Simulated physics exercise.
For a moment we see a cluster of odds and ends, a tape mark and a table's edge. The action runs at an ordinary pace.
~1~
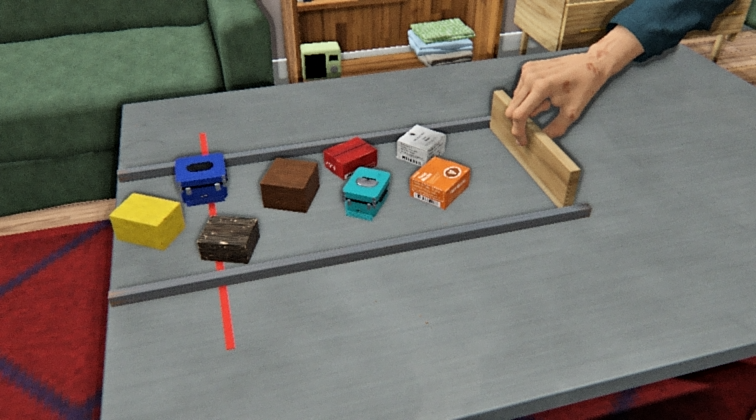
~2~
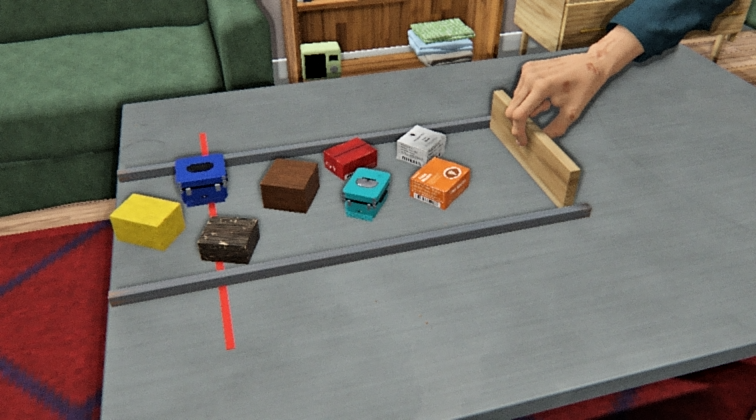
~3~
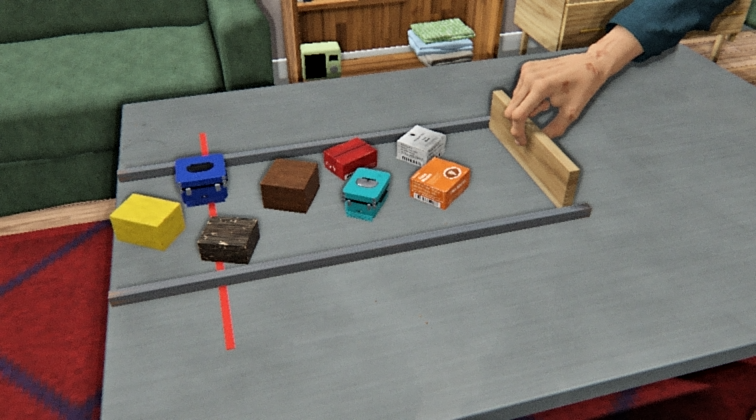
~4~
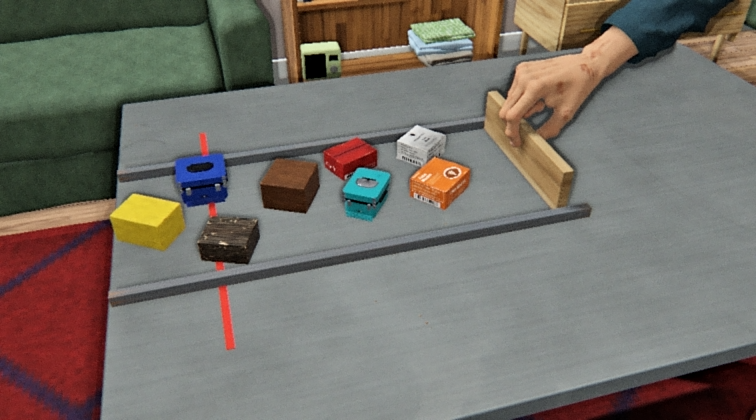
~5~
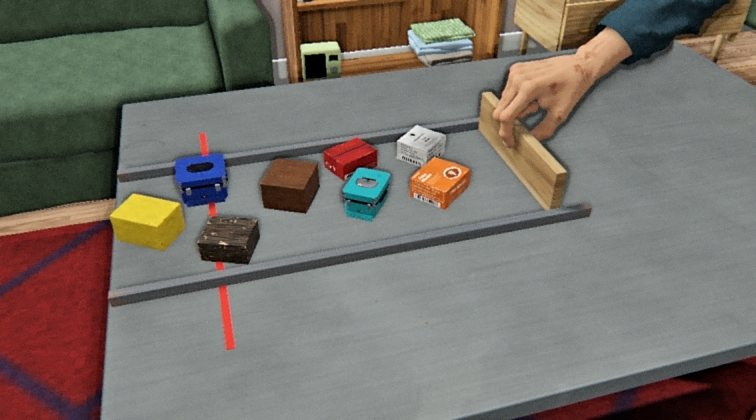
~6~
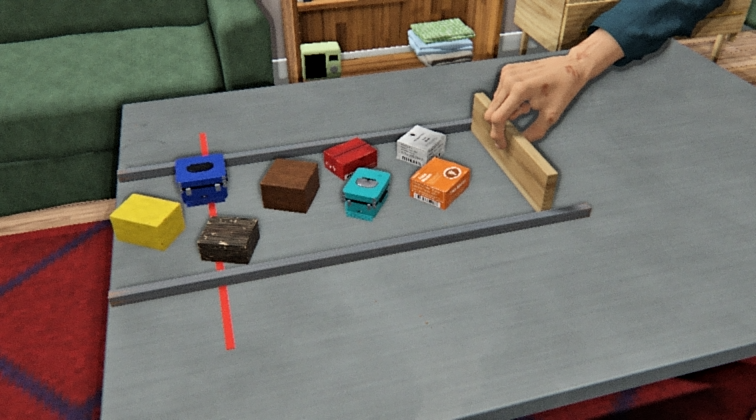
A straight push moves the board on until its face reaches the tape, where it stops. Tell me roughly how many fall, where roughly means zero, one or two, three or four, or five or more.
Roughly, one or two fall.
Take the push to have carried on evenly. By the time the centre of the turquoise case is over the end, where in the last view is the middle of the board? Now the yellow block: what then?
Middle approx. at (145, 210), then approx. at (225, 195).
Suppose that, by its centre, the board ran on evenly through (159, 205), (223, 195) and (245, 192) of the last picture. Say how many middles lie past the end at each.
That makes 5, 2, 0.
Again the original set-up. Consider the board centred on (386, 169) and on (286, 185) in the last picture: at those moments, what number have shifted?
Counts: 4 / 7.
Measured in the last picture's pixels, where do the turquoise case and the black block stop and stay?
About (183, 220), and the other about (142, 262).
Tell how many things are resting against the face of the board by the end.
That comes to 3.
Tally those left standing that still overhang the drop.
The figure is 0.
Early on, none off yet; yellow block at rest near (149, 222); blue case at rest near (203, 180); black block at rest near (230, 239).
Finally, the number that fall off is one or two; lost, blue case and yellow block.
